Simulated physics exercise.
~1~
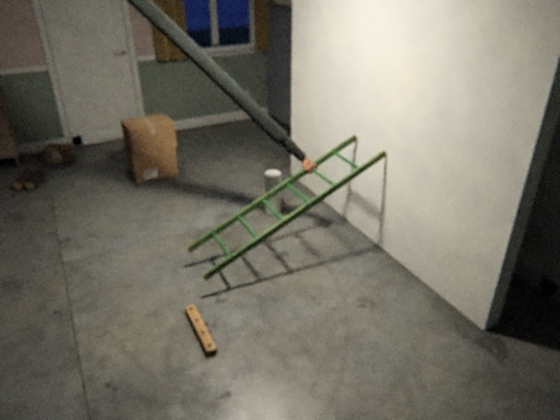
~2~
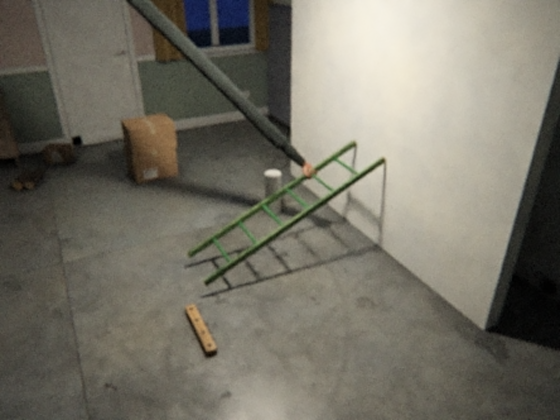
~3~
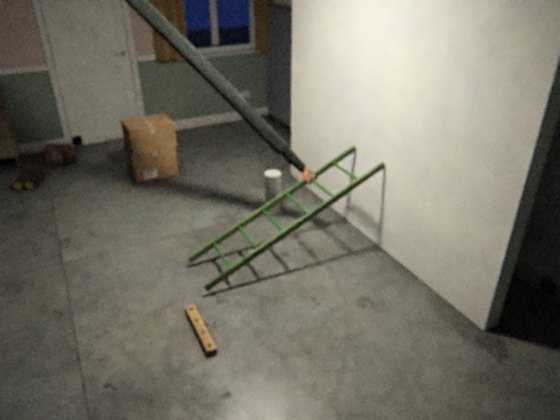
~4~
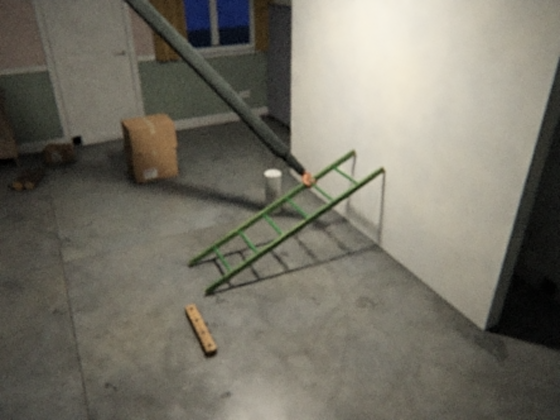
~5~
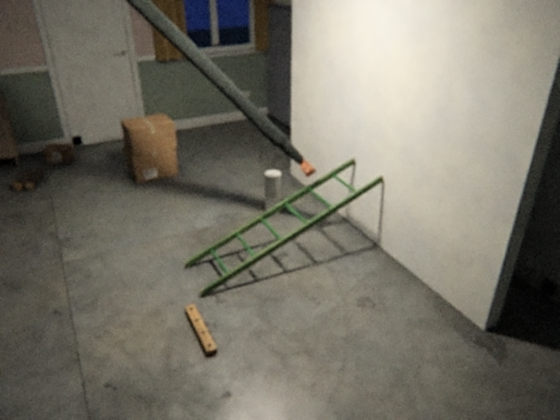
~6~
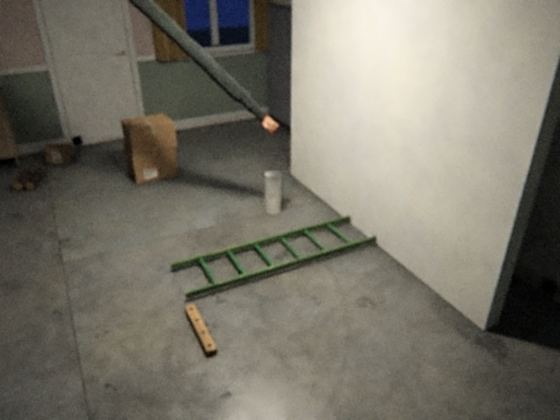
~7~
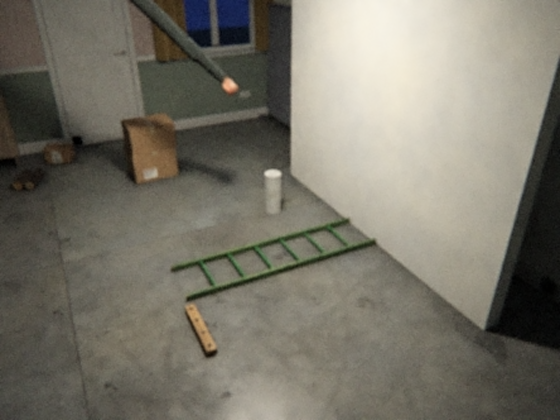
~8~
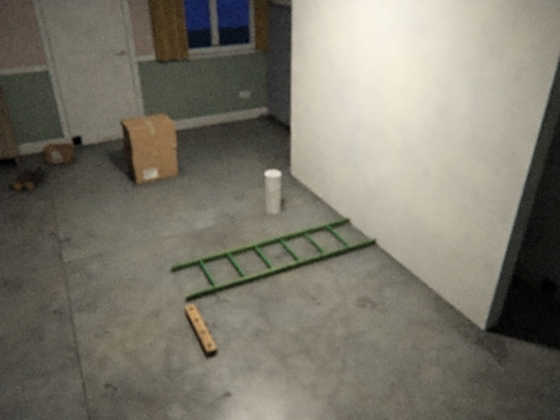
In a dim room with a bare hard floor, a long dark arm held a green ladder-like rack slanted against a white wall as it edged downward, then let go and drew away, and the rack slid down and ended up flat on the floor.
